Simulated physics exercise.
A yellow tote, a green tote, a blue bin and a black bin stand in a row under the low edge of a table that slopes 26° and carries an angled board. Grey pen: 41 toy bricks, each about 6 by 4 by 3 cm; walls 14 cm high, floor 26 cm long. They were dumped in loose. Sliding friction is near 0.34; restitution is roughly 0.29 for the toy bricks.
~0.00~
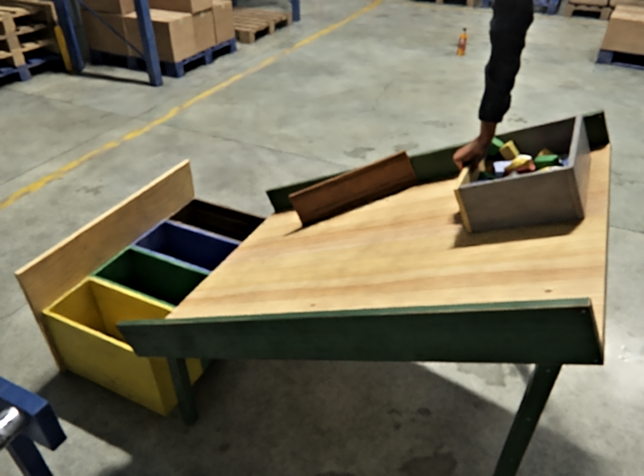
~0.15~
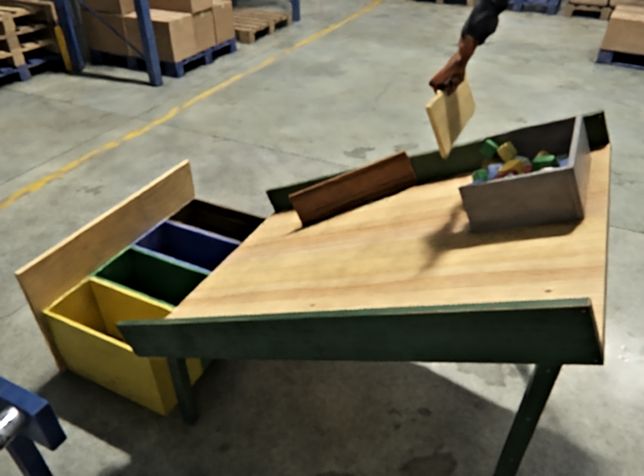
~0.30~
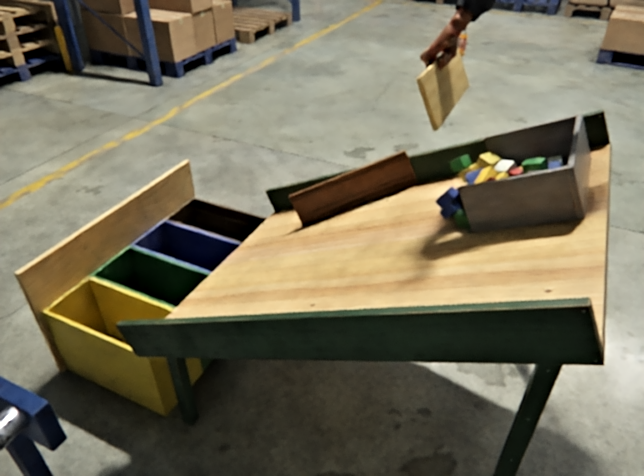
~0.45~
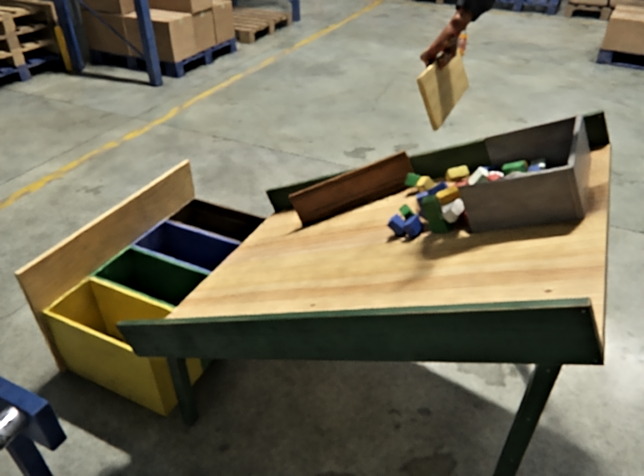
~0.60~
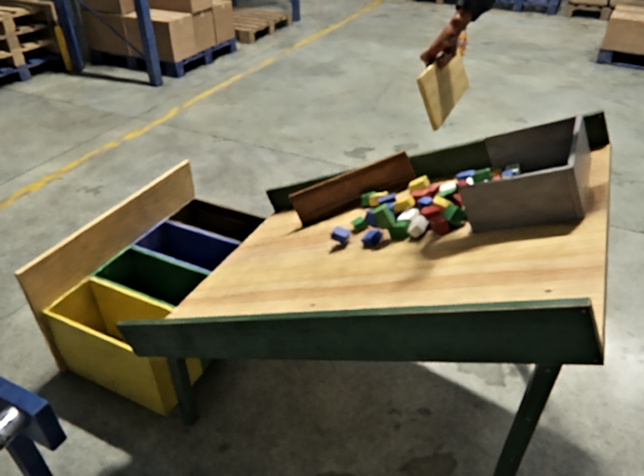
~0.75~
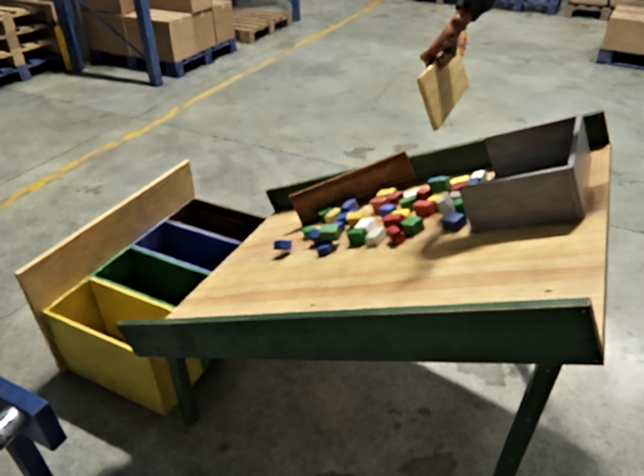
Colourful toy bricks poured out of a grey pen after a hand lifted away its wooden end panel, then slid and spread leftward down a sloping table past an angled board.
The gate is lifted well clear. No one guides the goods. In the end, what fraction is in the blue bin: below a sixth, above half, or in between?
More than half of the toy bricks end in the blue bin.
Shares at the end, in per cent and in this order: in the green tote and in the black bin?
Roughly 25 and 0 per cent.
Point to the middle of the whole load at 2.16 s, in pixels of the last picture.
At about (179, 292).
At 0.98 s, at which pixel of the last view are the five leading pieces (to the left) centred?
Around (234, 248).
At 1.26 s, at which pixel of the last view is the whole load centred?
Near (265, 242).
After 0.98 s, 39 on the slope and 2 in the air.
After 1.26 s, 1 in the green tote, 11 in the blue bin, 27 on the slope and 2 in the air.
After 1.65 s, 7 in the green tote, 23 in the blue bin, 7 on the slope and 4 in the air.
Final count (at 2.16 s), 10 in the green tote and 31 in the blue bin. Asked share, 31 of 41, 76 per cent.
